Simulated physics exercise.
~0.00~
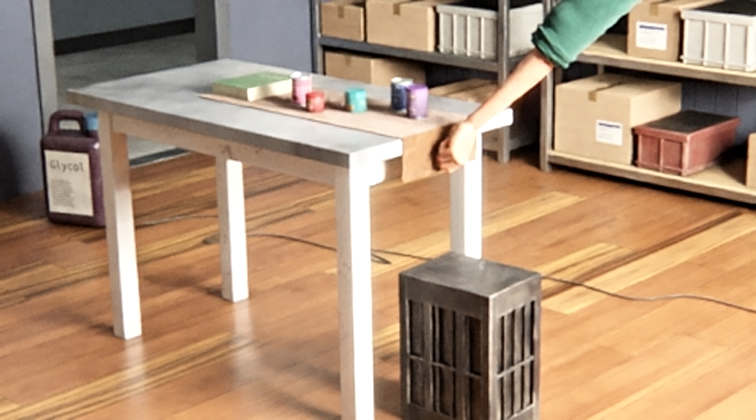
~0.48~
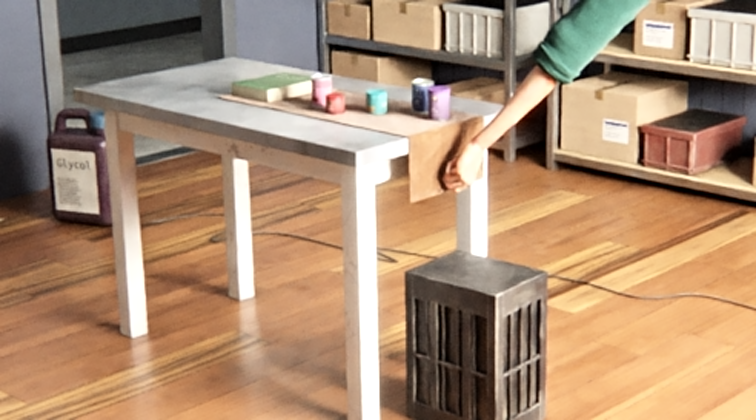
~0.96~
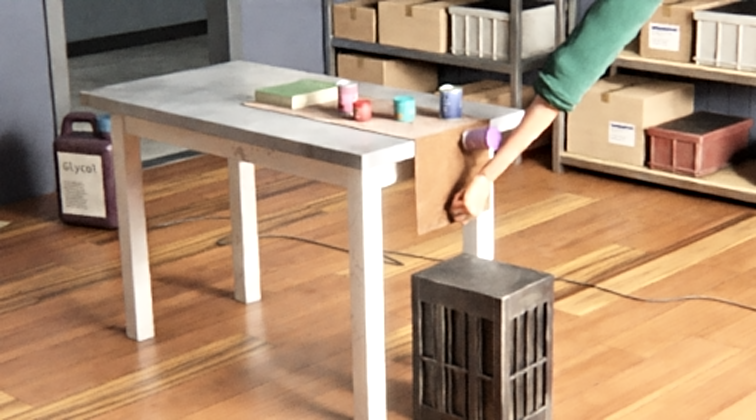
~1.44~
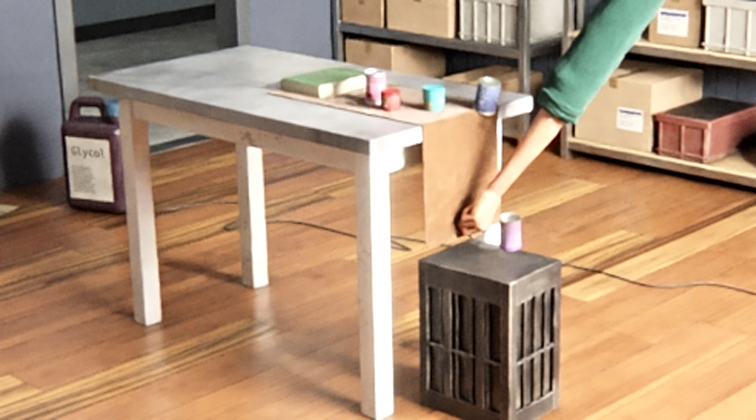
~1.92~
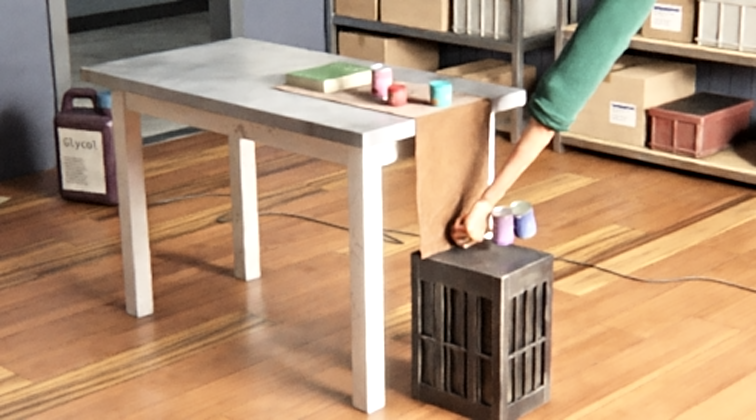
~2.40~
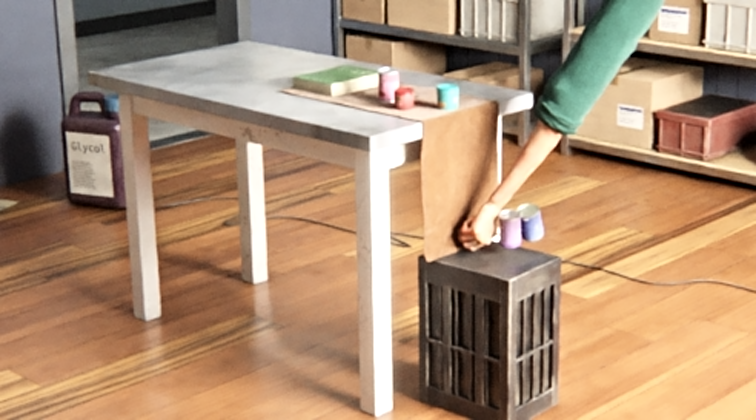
In this clip, a hand pulls a brown table runner over the edge of a workbench, carrying small containers and a book along, until a purple can and then a blue can drop onto the black crate below, where the runner's hem also comes to rest.
